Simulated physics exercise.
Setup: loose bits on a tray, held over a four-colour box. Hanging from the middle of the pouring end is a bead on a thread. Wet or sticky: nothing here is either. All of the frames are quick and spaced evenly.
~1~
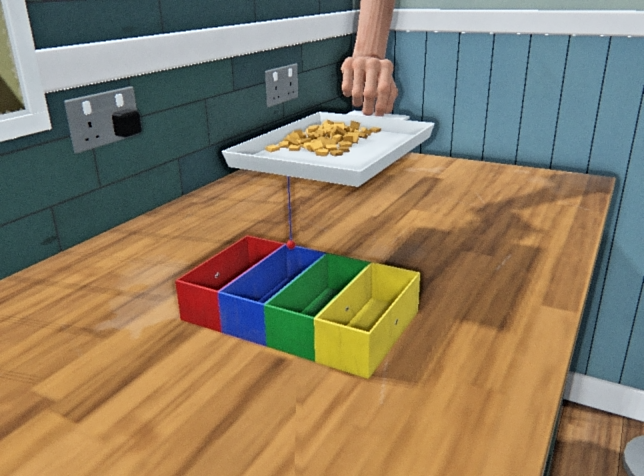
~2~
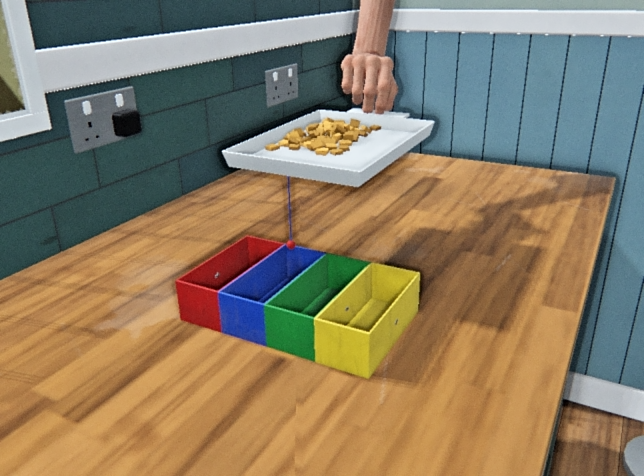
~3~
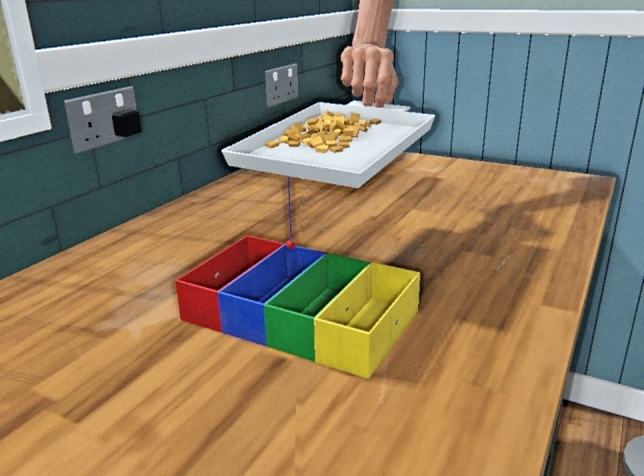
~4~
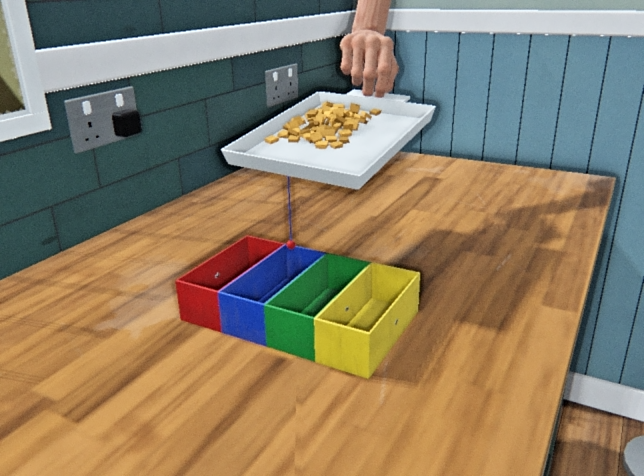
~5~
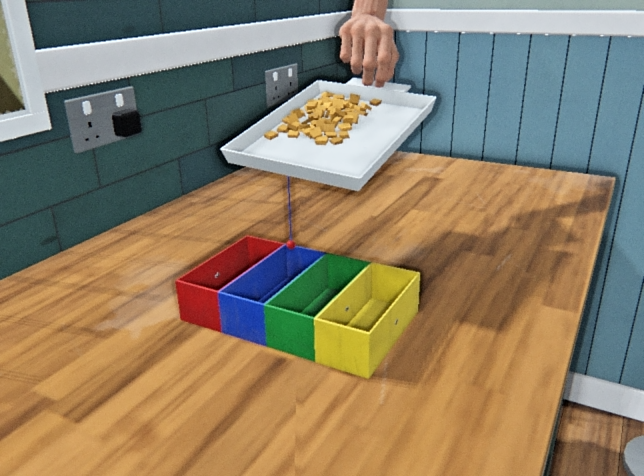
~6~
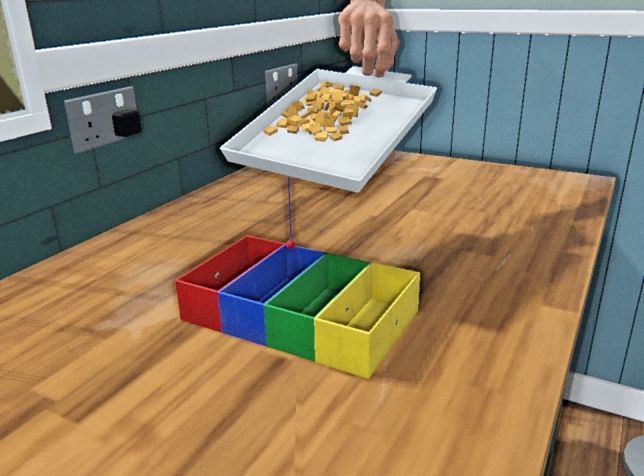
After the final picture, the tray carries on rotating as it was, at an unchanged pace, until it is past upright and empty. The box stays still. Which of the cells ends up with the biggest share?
Green.
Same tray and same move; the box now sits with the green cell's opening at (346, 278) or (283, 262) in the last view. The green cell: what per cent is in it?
About 50 and 20 per cent respectively.
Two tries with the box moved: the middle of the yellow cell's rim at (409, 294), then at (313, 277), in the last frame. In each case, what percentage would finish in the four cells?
First case around 100 %, second case around 70 %.
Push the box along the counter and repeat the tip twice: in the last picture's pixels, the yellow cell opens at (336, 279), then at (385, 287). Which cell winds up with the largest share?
First try: That yellow cell. Second try: The green cell.
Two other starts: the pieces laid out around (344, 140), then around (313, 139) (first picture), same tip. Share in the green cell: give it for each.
It would be roughly 70 per cent for the first and roughly 60 per cent for the second.
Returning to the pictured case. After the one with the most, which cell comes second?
Rank 2: The blue one.
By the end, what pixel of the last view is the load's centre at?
Near pixel (321, 312).
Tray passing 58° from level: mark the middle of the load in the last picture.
Look close to (322, 164) in the last picture.
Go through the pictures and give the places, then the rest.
The first frame shows corners of the pouring end at (228, 151) and (358, 169), level; middle of the load at (336, 133), cereal squares; bead on its thread at (291, 245); red cell at (199, 302); blue cell at (242, 315); green cell at (290, 329); yellow cell at (342, 344).
The second frame shows corners of the pouring end at (228, 151) and (358, 170), level; middle of the load at (336, 132).
The third frame shows corners of the pouring end at (227, 150) and (358, 171), tipped barely, lowest at the right corner; middle of the load at (336, 127).
The fourth frame shows corners of the pouring end at (227, 149) and (358, 173), tipped a little, lowest at the right corner; middle of the load at (336, 119).
The fifth frame shows corners of the pouring end at (226, 148) and (358, 175), tipped a little, lowest at the right corner; middle of the load at (335, 112).
The sixth frame shows corners of the pouring end at (226, 147) and (358, 177), tipped clearly, lowest at the right corner; middle of the load at (335, 105); red cell at (199, 302); blue cell at (242, 315); green cell at (290, 329); yellow cell at (342, 344).
Soon, tray tipped steeply; nearly all on the tray; a small part falling or outside the box.
A while on, tray tipped right over; about half on the tray; about a quarter in the green cell; a small part in the blue cell; a small part in the yellow cell; a stray few falling or outside the box.
Towards the end, tray tipped past a quarter turn; about half in the green cell; about a quarter in the blue cell; about a quarter in the yellow cell; a stray few falling or outside the box.
Finally, tray tipped past a quarter turn; about half in the green cell; about a quarter in the blue cell; about a quarter in the yellow cell; none in the red cell; a stray few outside the box.
